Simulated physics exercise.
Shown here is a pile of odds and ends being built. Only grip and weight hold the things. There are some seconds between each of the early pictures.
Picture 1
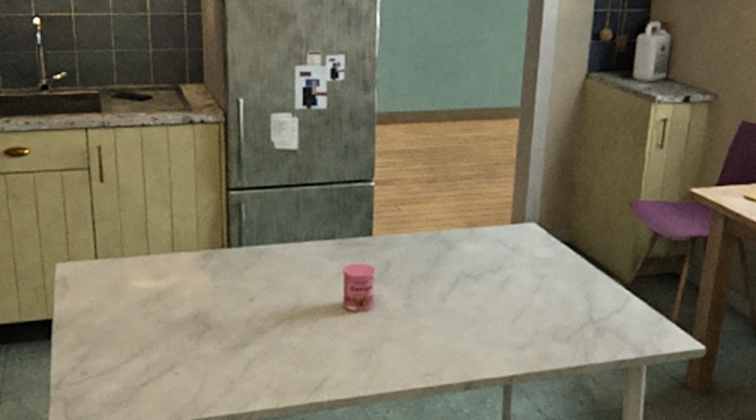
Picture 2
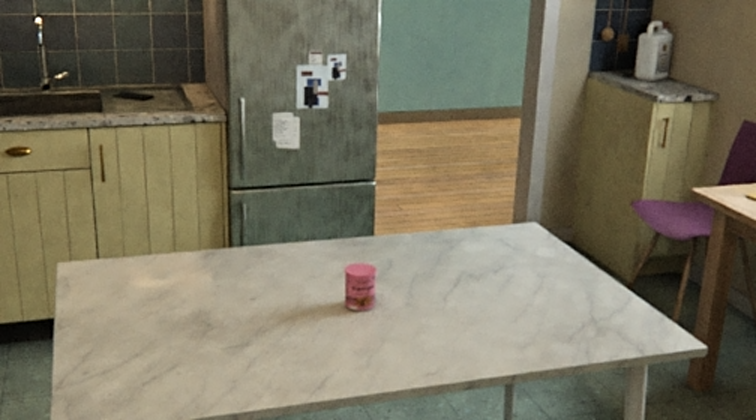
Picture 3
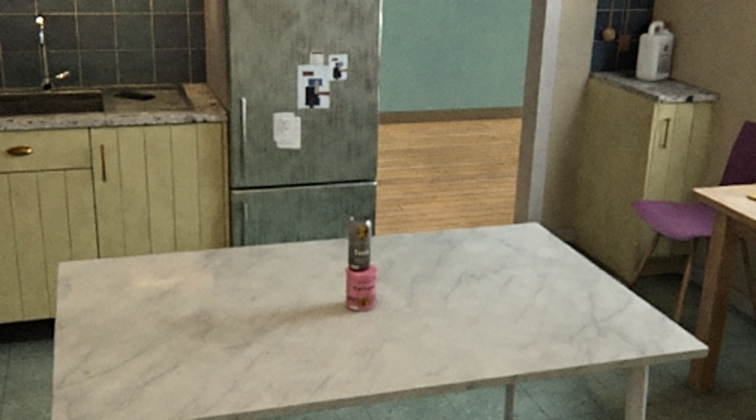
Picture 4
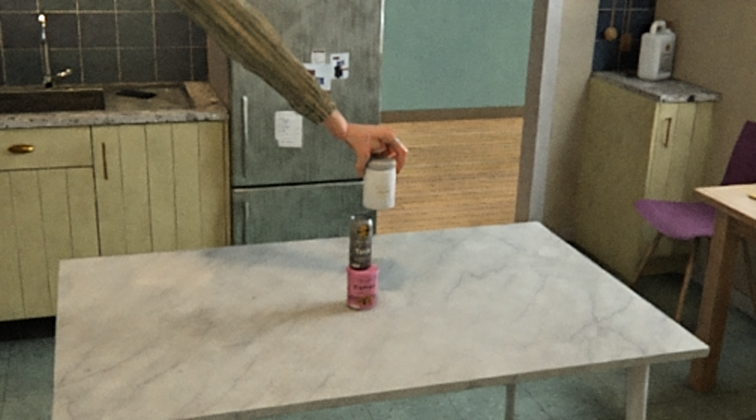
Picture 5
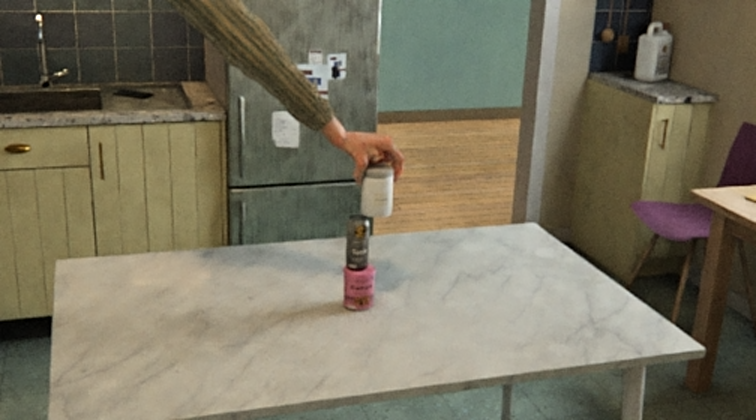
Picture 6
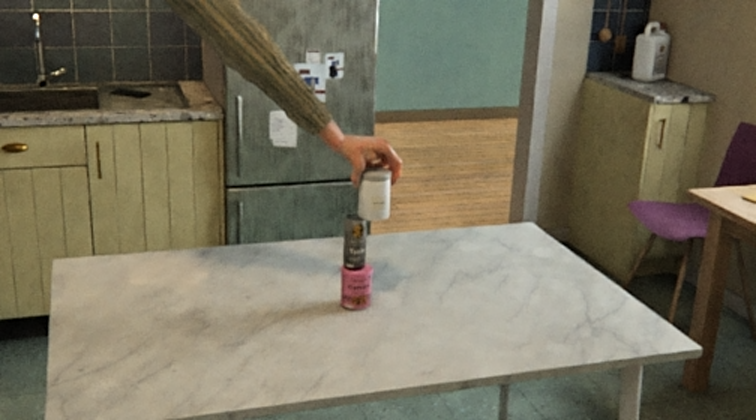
A hand in a knitted sleeve lowering a white jar onto a dark can stacked on a pink pot on a marble table.
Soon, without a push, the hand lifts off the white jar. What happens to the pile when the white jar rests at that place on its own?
Pretty sure the pile is unstable there.
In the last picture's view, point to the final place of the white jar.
About (394, 286).
Then, 0.36 s after the last picture, white jar now fallen.
Then, 0.72 s after the last picture, nothing new.
At rest, fallen, white jar; the other 2 in place. Seen from the same camera at the end, white jar near (394, 286). The pile loses its balance.
